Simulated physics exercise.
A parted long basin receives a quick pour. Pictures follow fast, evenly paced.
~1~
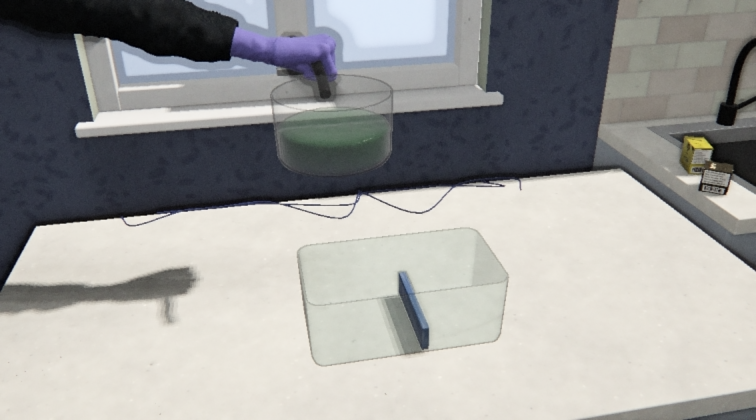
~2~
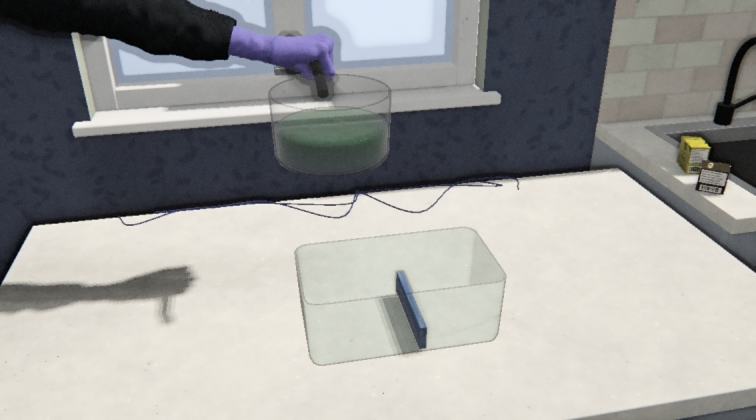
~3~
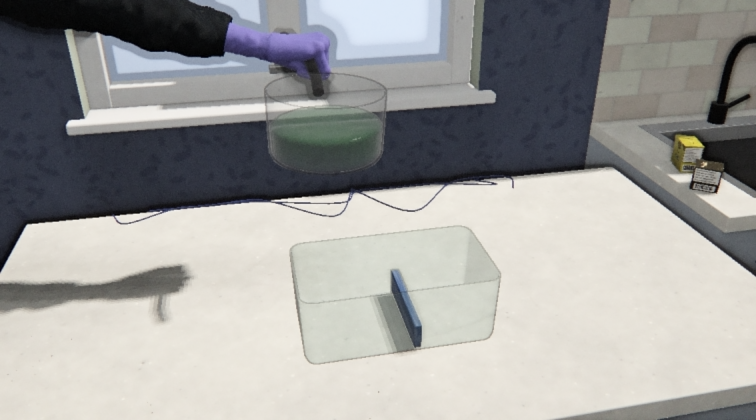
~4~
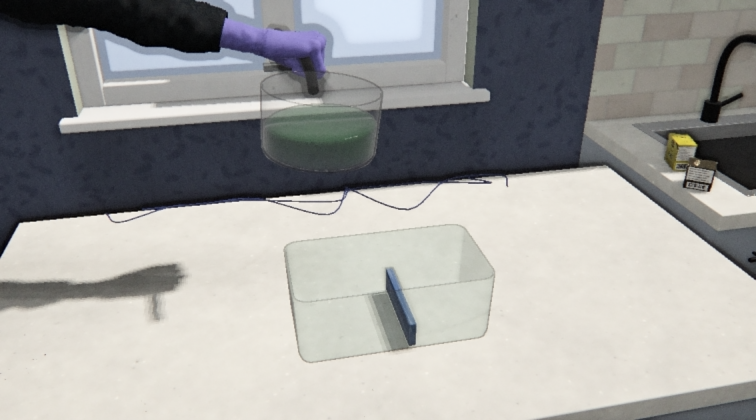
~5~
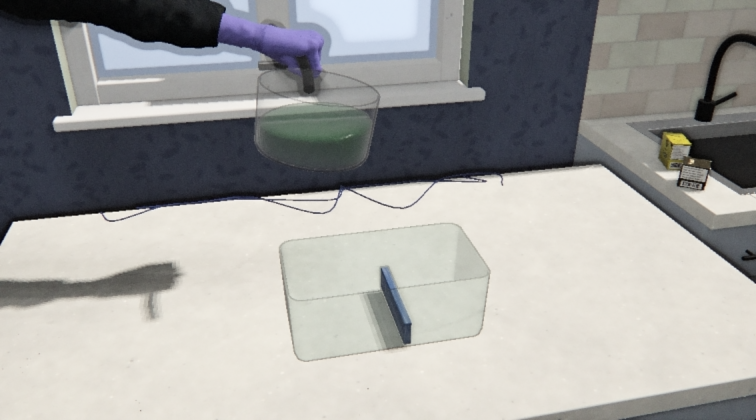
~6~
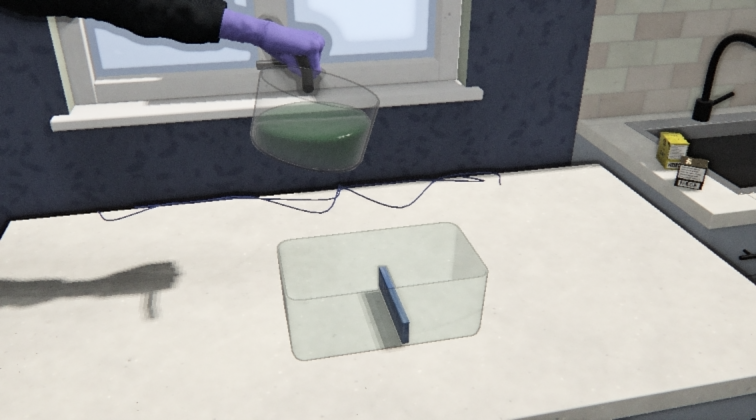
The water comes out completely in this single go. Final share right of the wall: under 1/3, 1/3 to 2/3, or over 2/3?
The part right of the wall will probably go higher than two thirds.
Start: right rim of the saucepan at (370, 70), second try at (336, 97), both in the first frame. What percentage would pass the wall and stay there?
It comes to 60 % the first time and 10 % the second.
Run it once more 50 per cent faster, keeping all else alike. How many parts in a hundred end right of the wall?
About 65 %.
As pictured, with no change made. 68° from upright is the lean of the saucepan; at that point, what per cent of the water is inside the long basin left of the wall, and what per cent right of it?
Left: Roughly 0 %; right: Roughly 0 %.
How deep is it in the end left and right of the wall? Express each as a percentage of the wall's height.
About 10 left, about 80 right.
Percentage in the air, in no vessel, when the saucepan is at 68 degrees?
Airborne share: Approx. 25 %.
A moment on, the saucepan is tipped part way and 71 per cent is still to pour, 0 is left of the wall and 1 right of it.
Next, the saucepan is tipped right over and 14 per cent is still to pour, 4 is left of the wall and 59 right of it.
Then the saucepan is tipped right over and 0 per cent is still to pour, 19 is left of the wall and 78 right of it.
Later the saucepan is tipped right over and 0 per cent is still to pour, 20 is left of the wall and 77 right of it.
In the end 20 per cent lies left of the wall, 78 right of it and 2 outside.
